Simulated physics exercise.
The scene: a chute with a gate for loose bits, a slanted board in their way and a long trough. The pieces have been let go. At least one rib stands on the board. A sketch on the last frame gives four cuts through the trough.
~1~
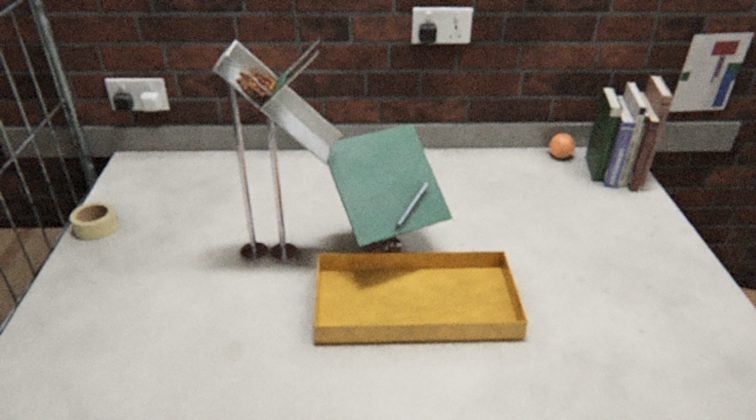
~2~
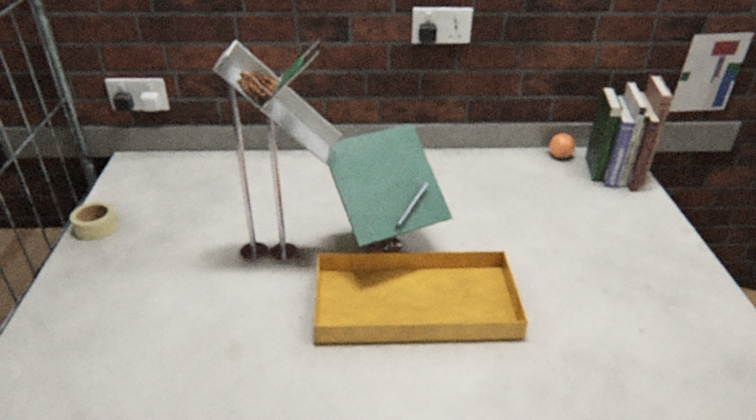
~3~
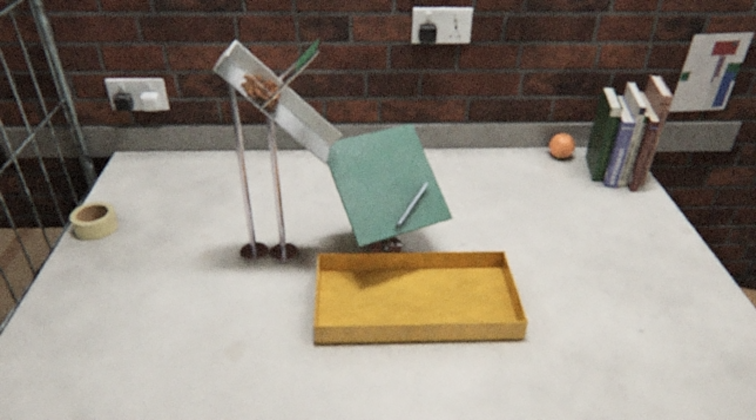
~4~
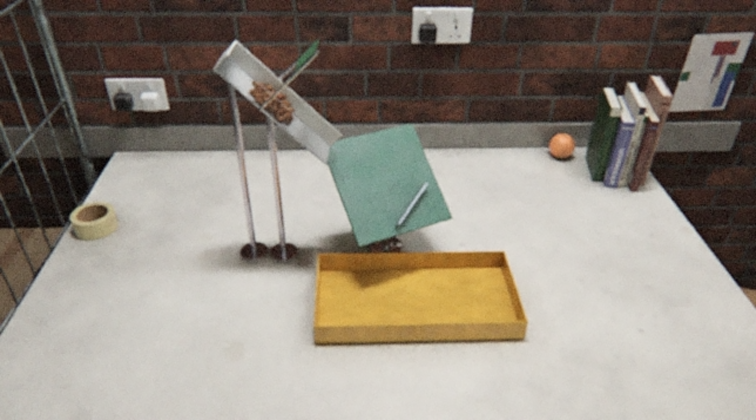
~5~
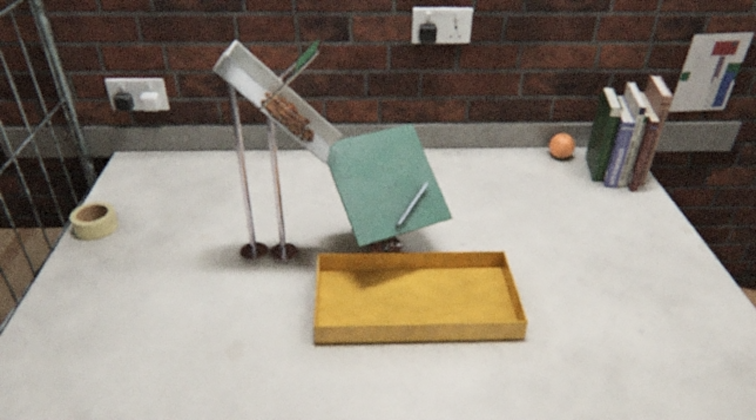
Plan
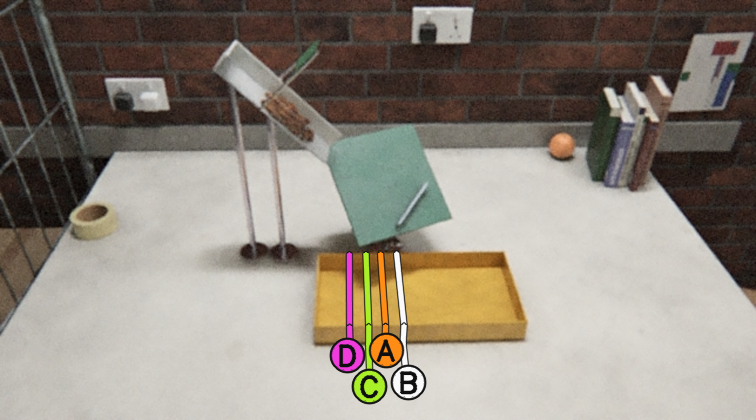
On a pale tabletop against a brick wall, a cluster of small brown balls slid down a raised, sloping chute toward a tilted green board, while the yellow tray in front stayed empty.
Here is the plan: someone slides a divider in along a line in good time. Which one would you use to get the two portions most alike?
The answer is line B.
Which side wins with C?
Right.
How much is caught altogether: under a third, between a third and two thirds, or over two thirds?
Over two thirds.
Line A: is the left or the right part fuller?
More lands on the right.
On the marked copy, line A crosses the front rim at (385, 325); line B crosses the front rim at (403, 324); line C crosses the front rim at (368, 325); line D crosses the front rim at (349, 325).
If A is chosen, of what is caught, about a tenth on the left of the divider, almost all on the right.
If B is chosen, of what is caught, roughly two thirds on the left of the divider, roughly a third on the right.
If C is chosen, of what is caught, not one piece on the left of the divider, every piece on the right.
If D is chosen, of what is caught, not one piece on the left of the divider, every piece on the right.
